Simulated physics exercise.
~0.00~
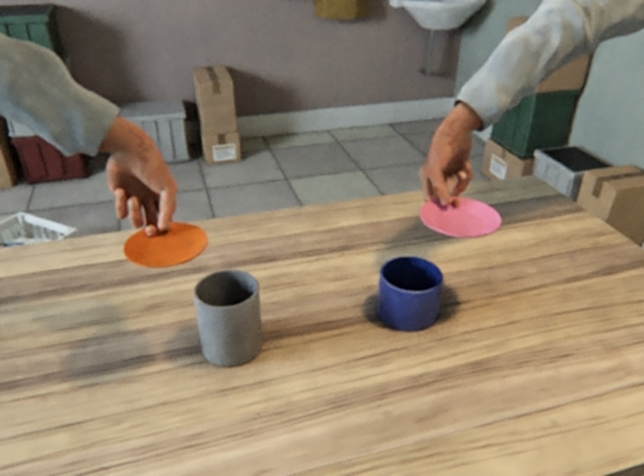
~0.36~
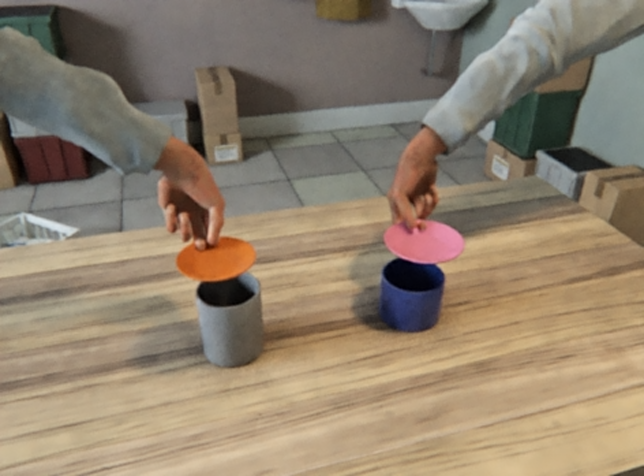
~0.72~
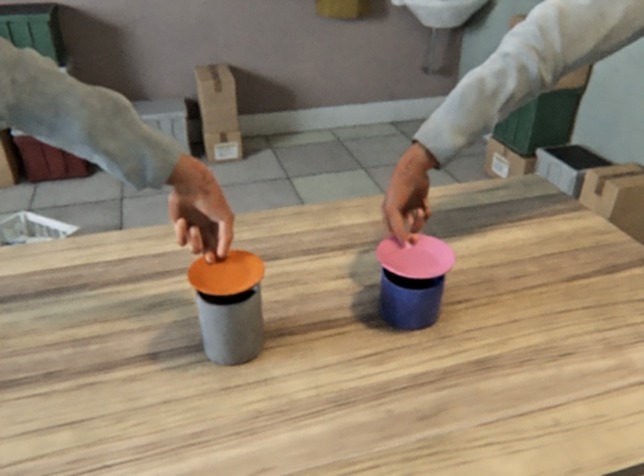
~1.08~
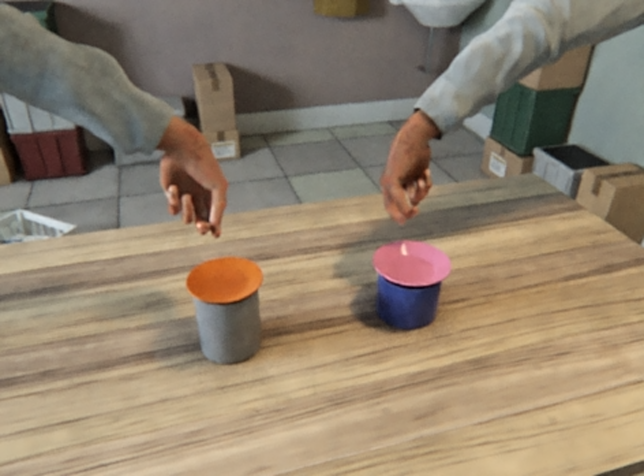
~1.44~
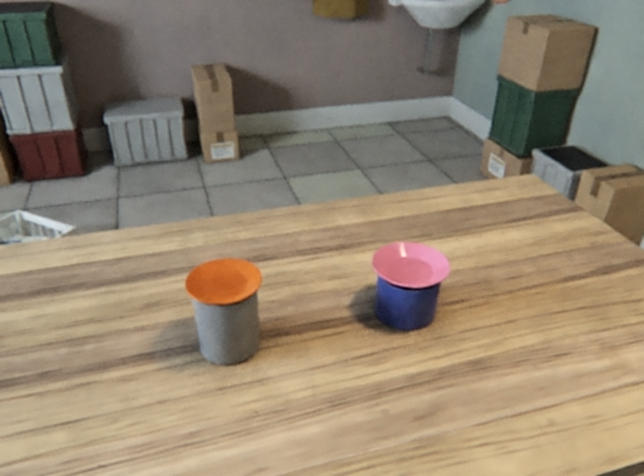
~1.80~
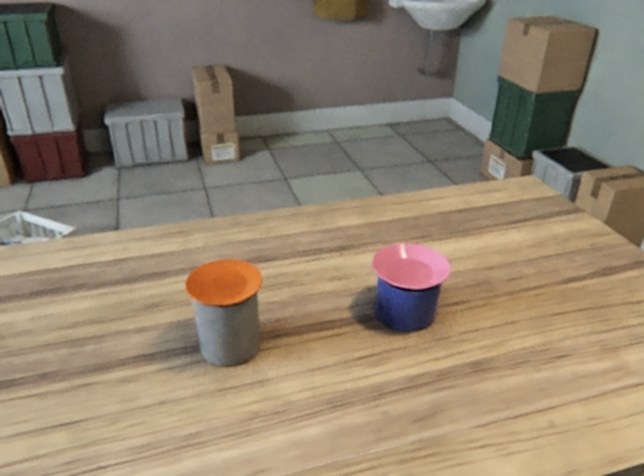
At first, two hands reach in over a wooden table, the left one holding an orange plate and the right one a pink plate, with an open gray mug and an open blue cup standing below. The left hand carries the orange plate to the right, while the other brings the pink plate left and down. Both plates are then lowered onto the containers. The fingers let go and the hands draw back out of view. In the end, the orange plate rests over the gray mug and the pink plate over the blue cup, both staying still and covering the openings.
